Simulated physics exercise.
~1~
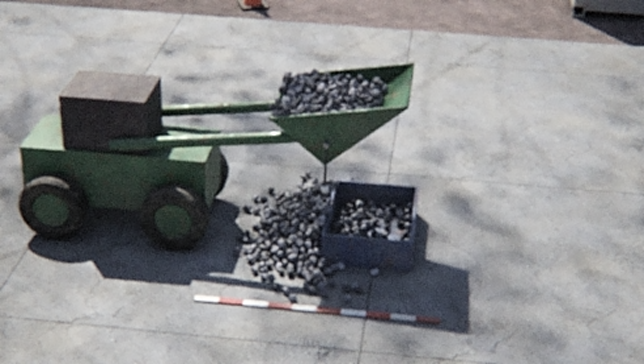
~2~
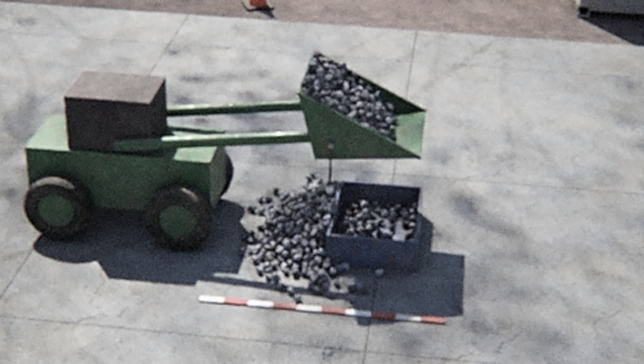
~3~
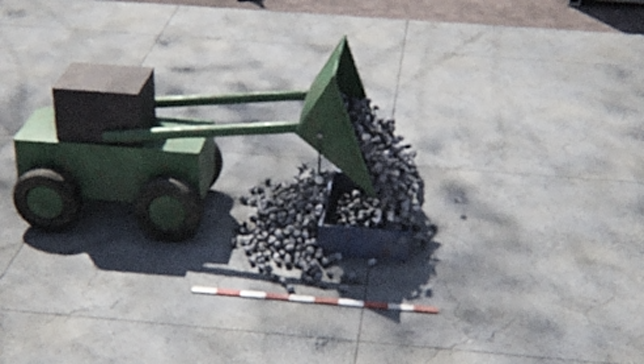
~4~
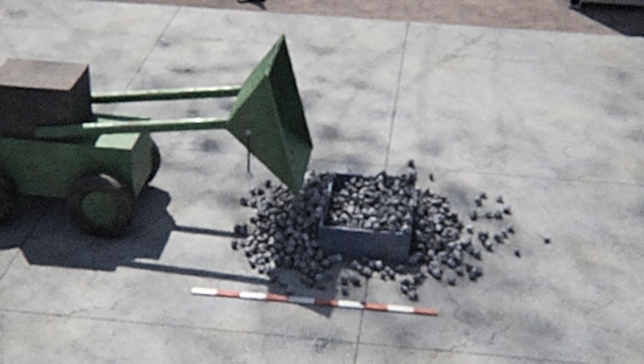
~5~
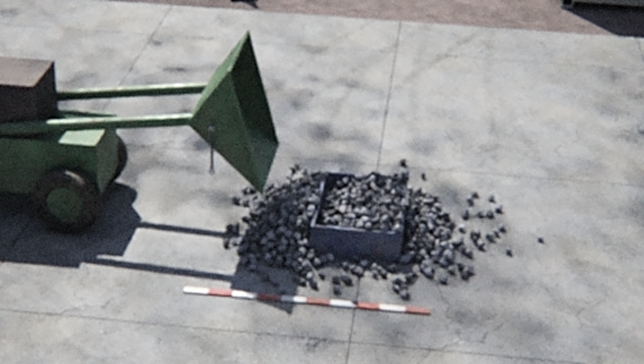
A green loader tips its bucket, fills and overflows the bin with stones, then backs left.
